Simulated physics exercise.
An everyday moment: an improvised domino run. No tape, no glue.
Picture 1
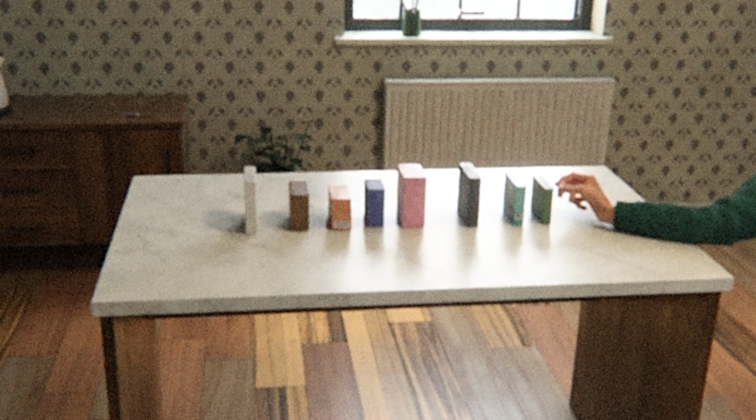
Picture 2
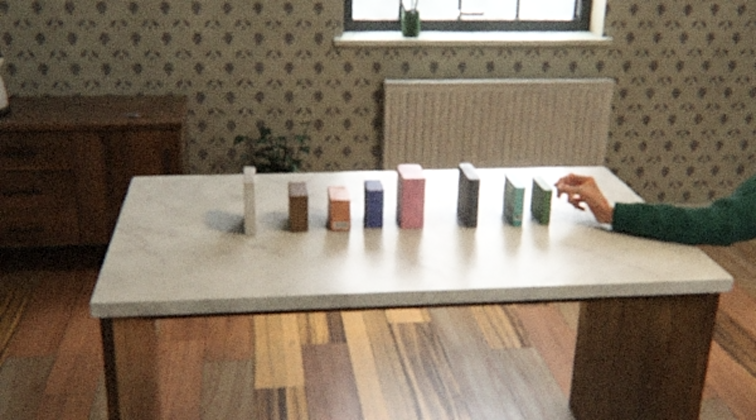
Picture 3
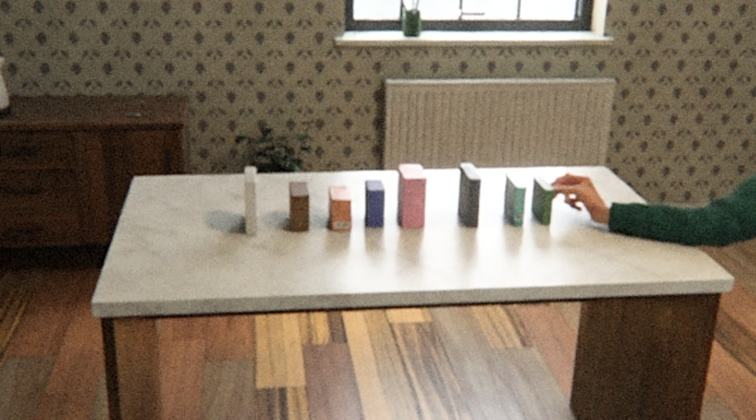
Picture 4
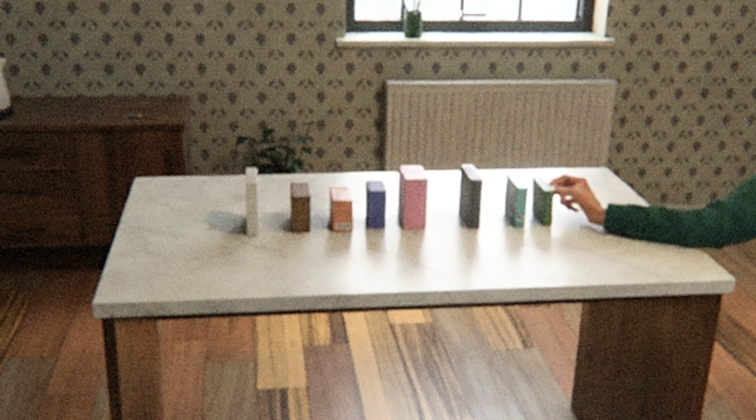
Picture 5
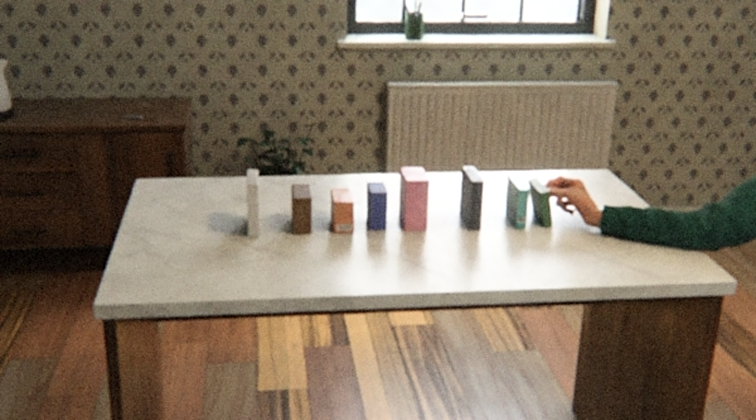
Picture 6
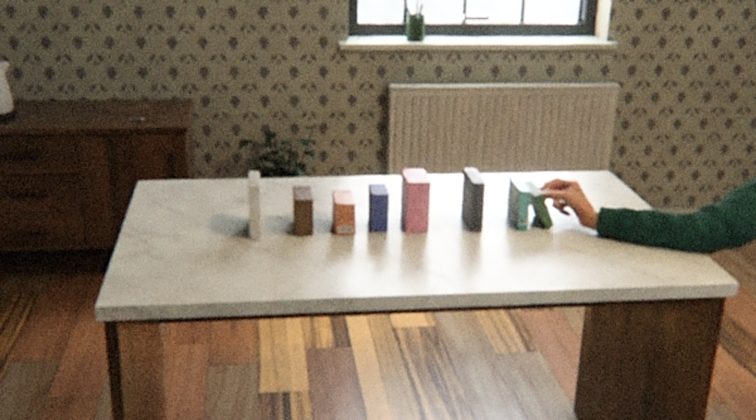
A hand in a green sleeve reaching left and tilting the rightmost green block toward the turquoise one in a tabletop row.
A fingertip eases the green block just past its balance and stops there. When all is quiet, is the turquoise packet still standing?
The turquoise packet topples.
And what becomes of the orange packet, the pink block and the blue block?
The orange packet is still upright; the pink block stays upright; the blue block stays upright.
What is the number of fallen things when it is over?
In all, 3.
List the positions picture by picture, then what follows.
Turquoise packet (514, 198); brown board (299, 206), in the first frame.
Blue block (373, 203); pink block (410, 197), in the second frame.
Orange packet (340, 208); brown board (299, 206), in the third frame.
Green block 3° over; black board (471, 196); blue block (376, 204), in the fourth frame.
Green block 12° over; pink block (413, 199); orange packet (343, 210), in the fifth frame.
Green block 23° over; turquoise packet (519, 203); brown board (303, 210), in the sixth frame.
Then, 0.40 s past the last view, green block 68° over; turquoise packet on its side near (493, 214); black board rocked 25° from its first pose.
Then, 1.40 s past the last view, green block 69° over; turquoise packet on its side near (492, 218); black board rocked 64° from its first pose.
Finally, down or leaning hard on the table, black board and turquoise packet; the other 4 still in place. Final places as the last picture's camera would see them, turquoise packet near (493, 218).
